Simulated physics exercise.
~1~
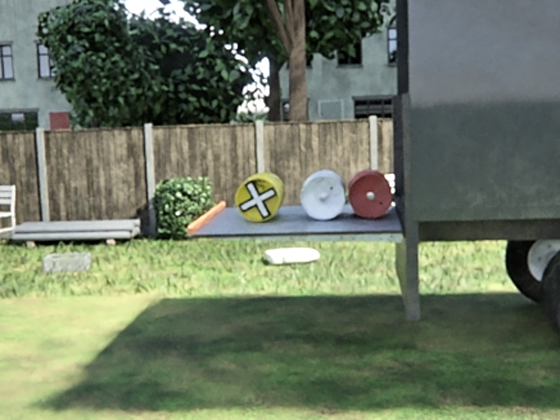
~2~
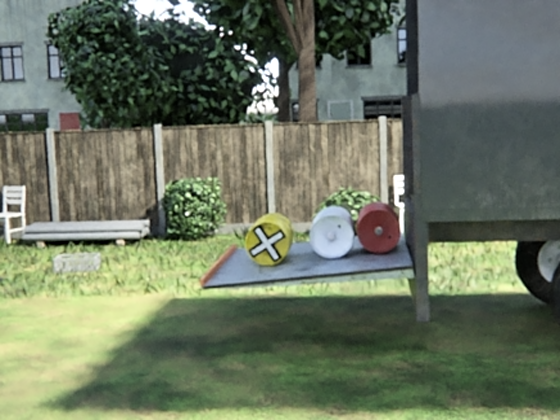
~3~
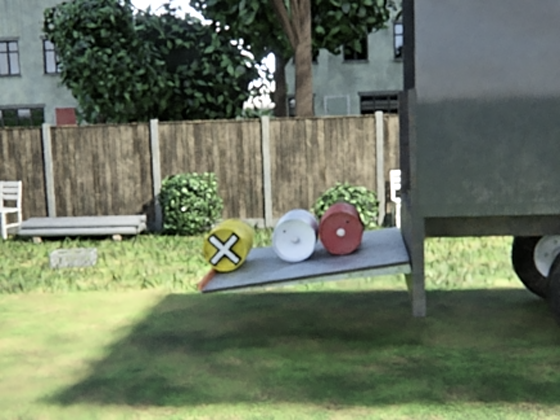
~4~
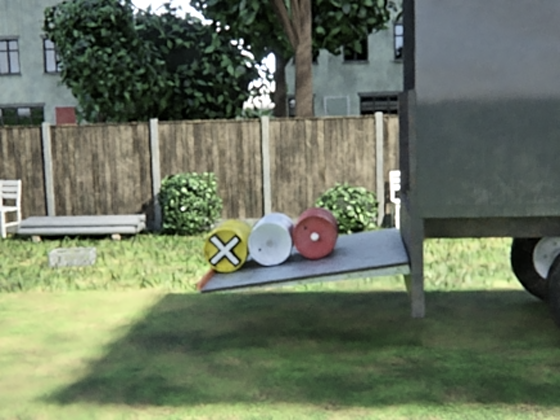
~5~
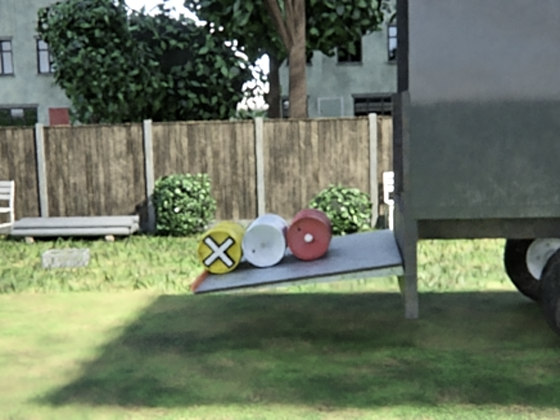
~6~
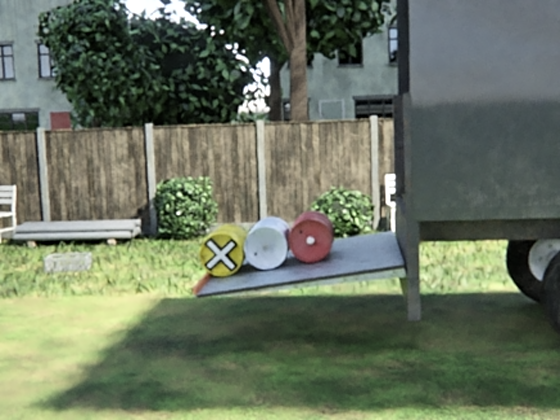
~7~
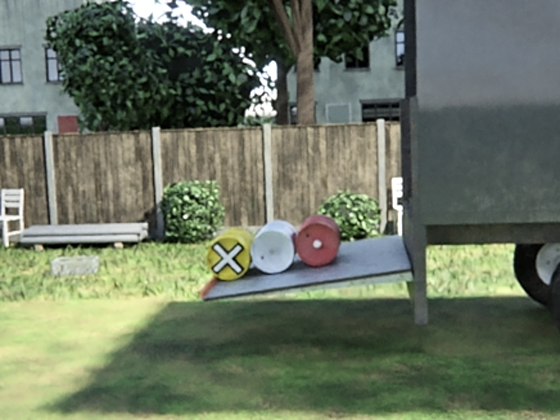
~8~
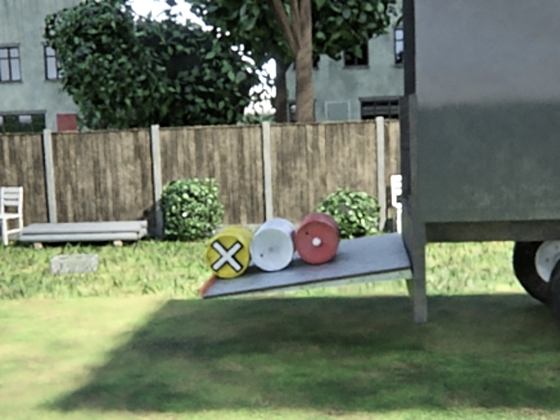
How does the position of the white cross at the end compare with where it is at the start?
At the end the cross is lower and further to the left, near the outer edge of the tilted platform, whereas at the start it is higher up and further right.
